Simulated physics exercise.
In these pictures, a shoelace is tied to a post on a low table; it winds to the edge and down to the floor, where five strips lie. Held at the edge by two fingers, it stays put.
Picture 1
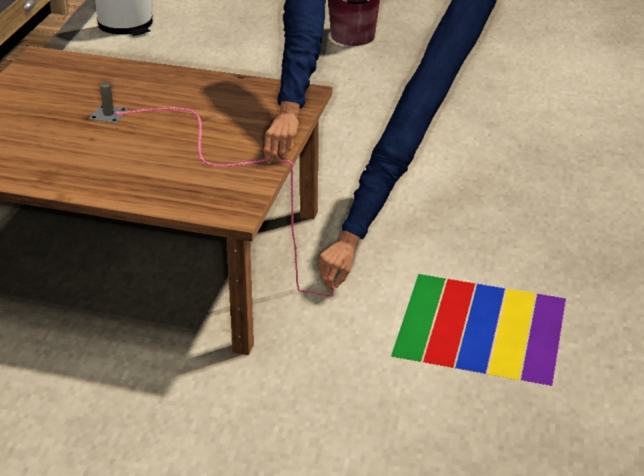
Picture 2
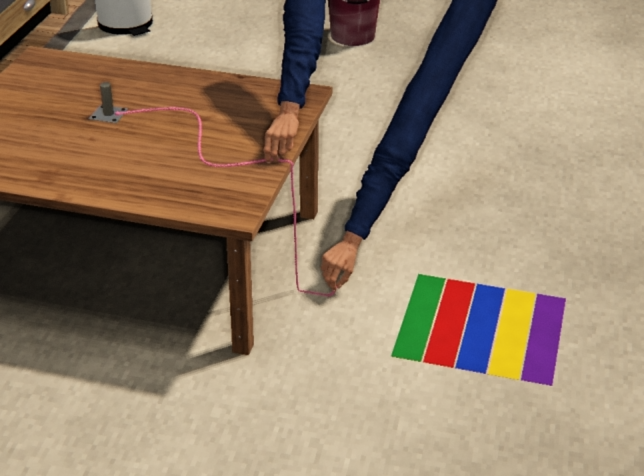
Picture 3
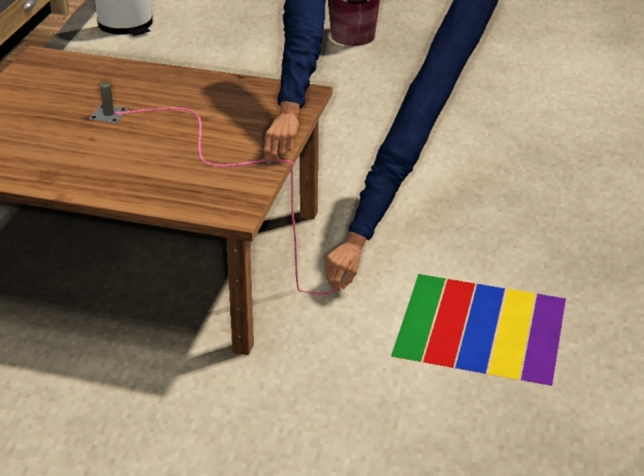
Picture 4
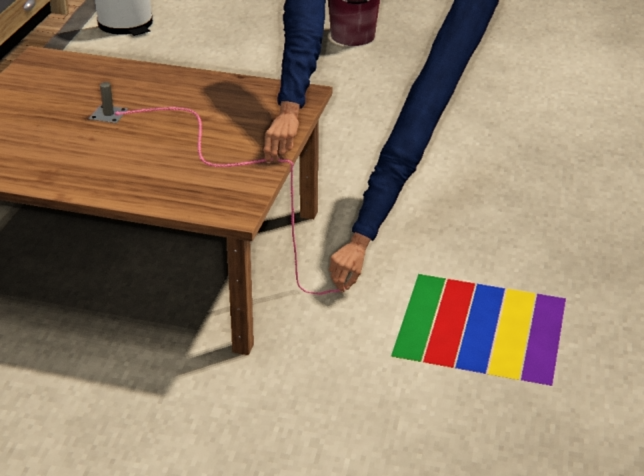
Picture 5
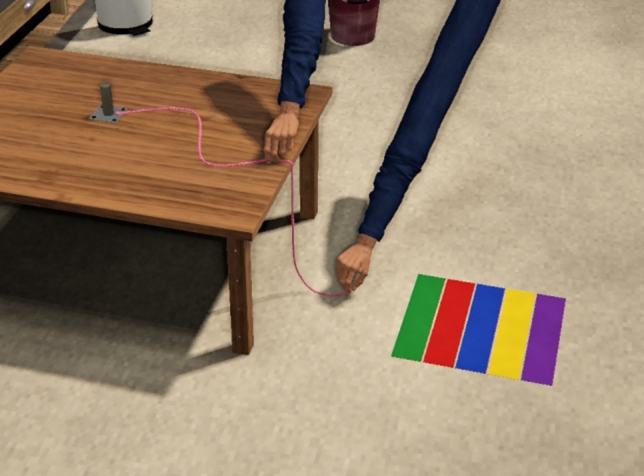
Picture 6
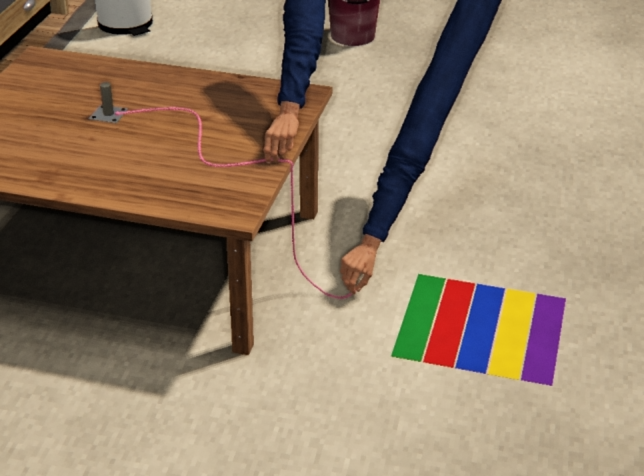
Hand pinching a pink shoelace at a wooden table's edge while another slowly draws its end slightly right across the floor.
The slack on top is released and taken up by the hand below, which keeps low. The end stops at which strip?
At the yellow strip.
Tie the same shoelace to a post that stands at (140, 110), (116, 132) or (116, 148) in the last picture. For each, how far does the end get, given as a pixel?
You'd get roughly (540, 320), (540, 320) and (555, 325), one for each try.
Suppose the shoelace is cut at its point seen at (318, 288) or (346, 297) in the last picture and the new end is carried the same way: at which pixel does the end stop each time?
Try 1: (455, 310); try 2: (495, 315).
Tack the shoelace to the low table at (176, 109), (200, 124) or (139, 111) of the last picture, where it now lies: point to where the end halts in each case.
First try near (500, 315), second near (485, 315), third near (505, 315).
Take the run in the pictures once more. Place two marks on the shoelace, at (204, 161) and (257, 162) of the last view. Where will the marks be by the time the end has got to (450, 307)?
Taking them in turn, (271, 152) and then (301, 188).
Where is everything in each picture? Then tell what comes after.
In the first frame, end (334, 287); green (411, 343); red (442, 349); blue (474, 355); yellow (507, 361); purple (539, 366).
In the second frame, end (336, 287); shoelace through (149, 110) (200, 123) (206, 163) (279, 160) (295, 216) (297, 274).
In the third frame, end (341, 288).
In the fourth frame, end (345, 289); shoelace through (149, 110) (200, 123) (206, 163) (279, 160) (293, 216) (297, 274).
In the fifth frame, end (351, 290).
In the sixth frame, end (356, 290); shoelace through (149, 110) (200, 123) (206, 163) (279, 160) (293, 216) (303, 274).
Early on, end near (450, 307); over red.
Midway, end near (491, 314); over blue.
At the end of the slack, end near (515, 318); over yellow. Over yellow.
